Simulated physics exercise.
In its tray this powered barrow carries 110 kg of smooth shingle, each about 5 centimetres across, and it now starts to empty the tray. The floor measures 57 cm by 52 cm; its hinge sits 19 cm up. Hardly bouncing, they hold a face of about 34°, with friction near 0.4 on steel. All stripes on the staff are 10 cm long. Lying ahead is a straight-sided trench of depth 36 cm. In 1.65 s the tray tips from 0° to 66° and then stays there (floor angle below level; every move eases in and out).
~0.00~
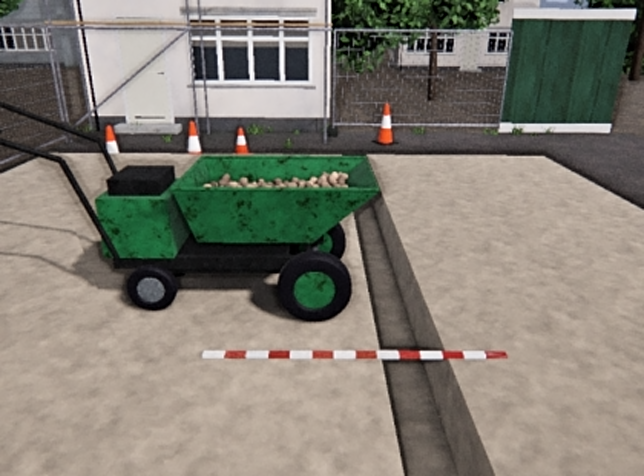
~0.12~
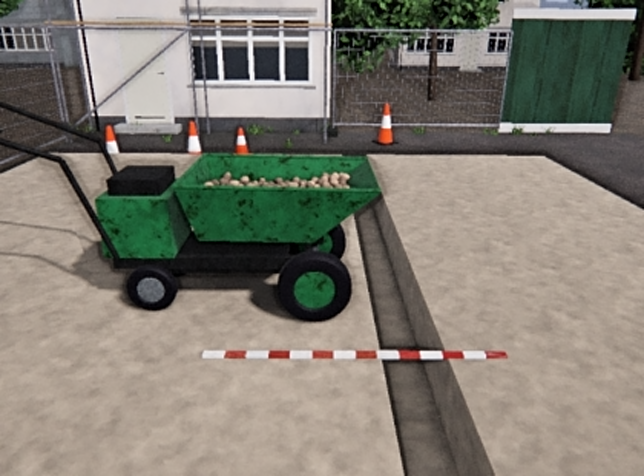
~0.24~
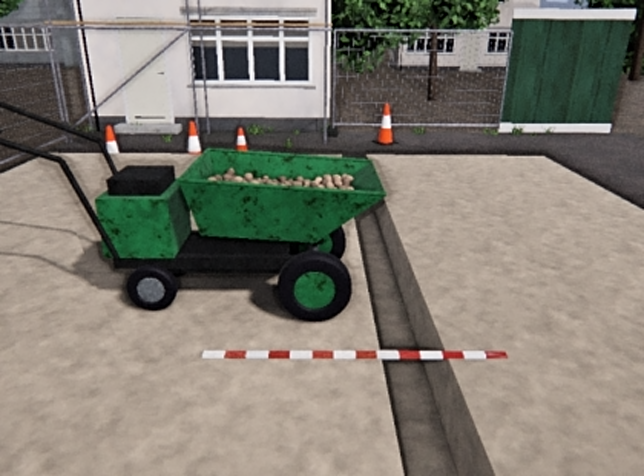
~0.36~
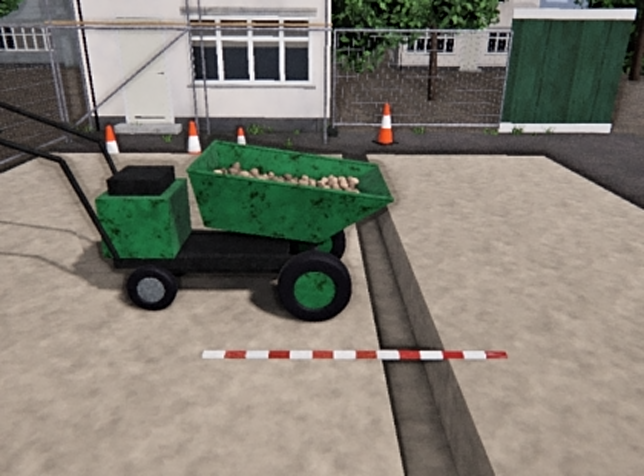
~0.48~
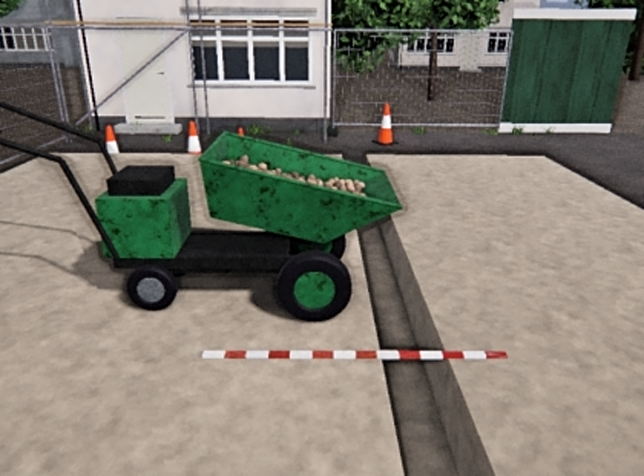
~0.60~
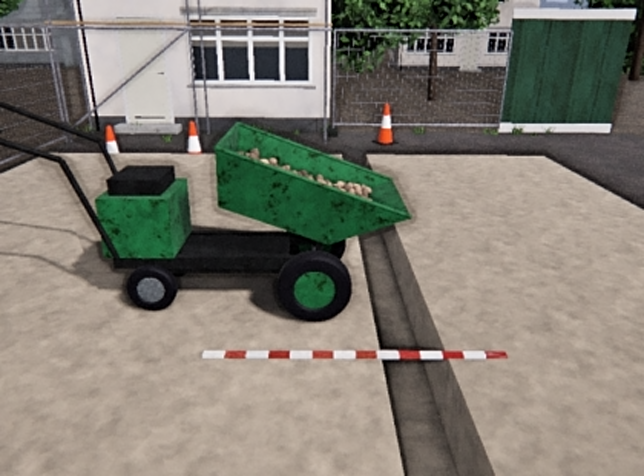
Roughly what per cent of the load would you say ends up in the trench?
I'd say 15 per cent ends up in the trench.
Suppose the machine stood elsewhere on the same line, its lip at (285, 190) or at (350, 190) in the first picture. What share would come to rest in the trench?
Roughly 90 percent for the first, and 45 percent for the second.
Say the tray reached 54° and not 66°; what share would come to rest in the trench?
Around 25 per cent would finish in the trench.
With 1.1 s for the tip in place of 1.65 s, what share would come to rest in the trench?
I'd put it at some 10 in a hundred.
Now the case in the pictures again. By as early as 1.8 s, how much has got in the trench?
Roughly 0% by that time.
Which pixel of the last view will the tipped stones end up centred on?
I'd put it close to (466, 291).
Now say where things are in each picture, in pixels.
Lip at (379, 190), floor tilted 0°, highest stones at (321, 183), in the first frame.
Lip at (381, 191), floor tilted 1°, highest stones at (307, 182); the stones move at 0.1 m/s on average, in the second frame.
Lip at (386, 194), floor tilted 4°, highest stones at (244, 180); the stones move at 0.2 m/s on average, in the third frame.
The tray is at 8°, its lip at (394, 200); the top of the load is at (237, 174); the stones move at 0.3 m/s on average, in the fourth frame.
Lip at (402, 208), floor tilted 14°, highest stones at (243, 167); the stones move at 0.4 m/s on average, in the fifth frame.
Lip at (411, 217), floor tilted 20°, highest stones at (249, 159); the stones move at 0.5 m/s on average, in the sixth frame.
After 1.2 s the floor is at 56°; 100 % in the tray; the foremost stones are at (429, 259).
After 1.8 s the floor is at 66°; 35 % in the tray, 1 % in the trench, 64 % past the trench; the foremost stones are at (534, 292).
After 2.1 s the floor is at 66°; 11 % in the tray, 4 % in the trench, 85 % past the trench; the foremost stones are at (603, 300).
After 4.1 s the floor is at 66°; 0 % in the tray, 15 % in the trench, 84 % past the trench; the foremost stones are at (642, 305).
